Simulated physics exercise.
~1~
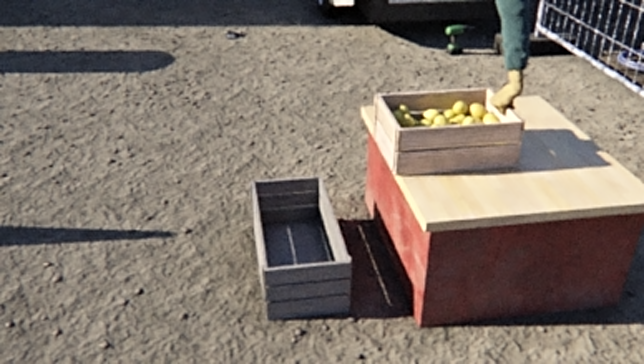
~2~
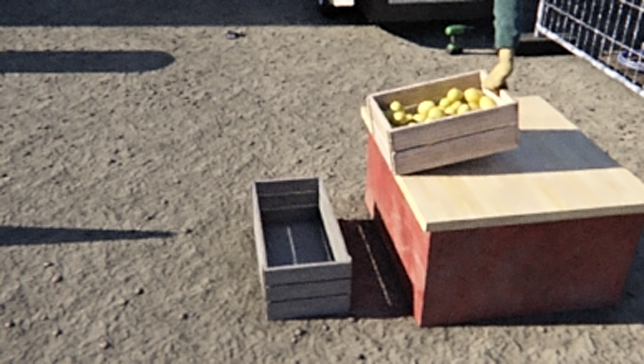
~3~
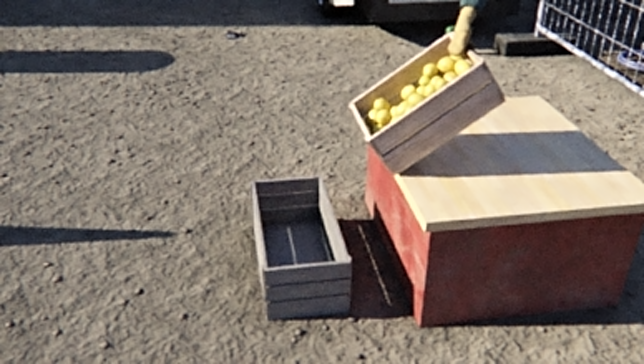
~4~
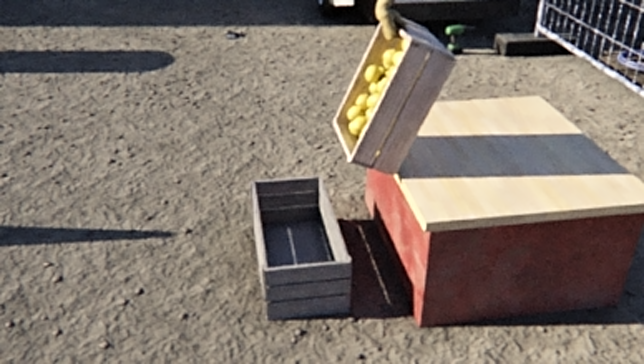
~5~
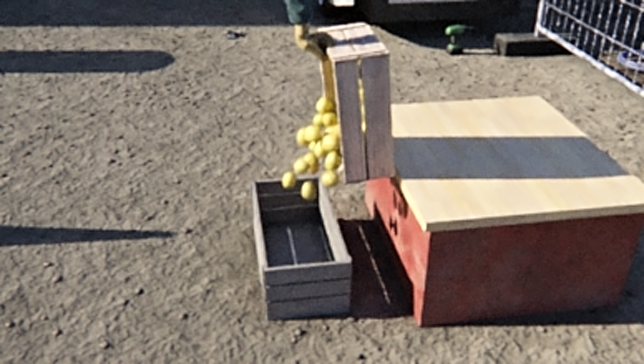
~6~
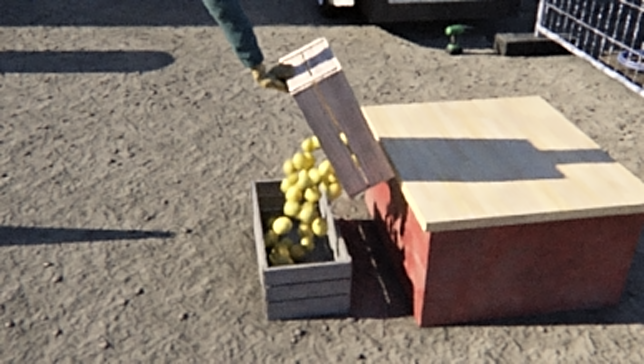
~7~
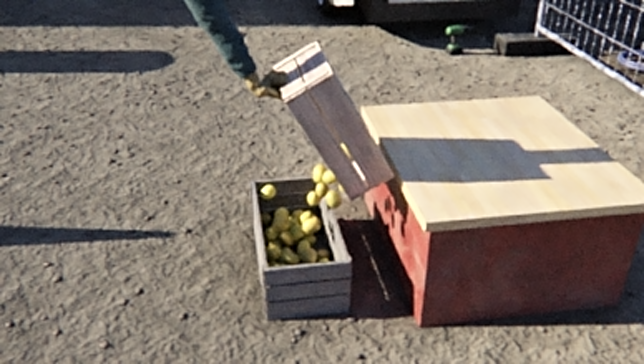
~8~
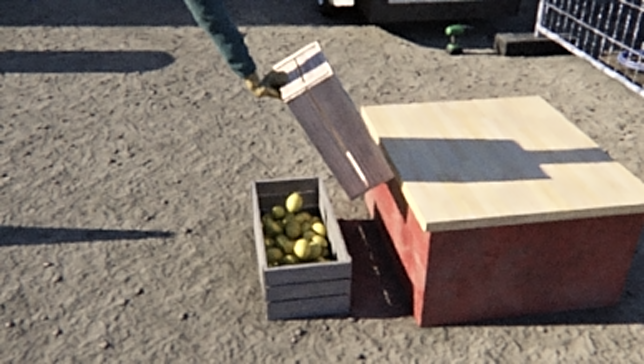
A gloved hand tips a pale wooden crate of yellow lemons off the left end of a red bench with a light wooden top, seen from above on sunlit, gritty ground. Below and to the left stands an empty grey box, with metal railings at the upper right. The hand lifts the crate's far side and swings it leftward, steeper and steeper, until the lemons spill over the lower edge. They tumble in a thick cluster into the grey box. The crate then hangs steeply upended as the last lemons drop, leaving them heaped inside the box.
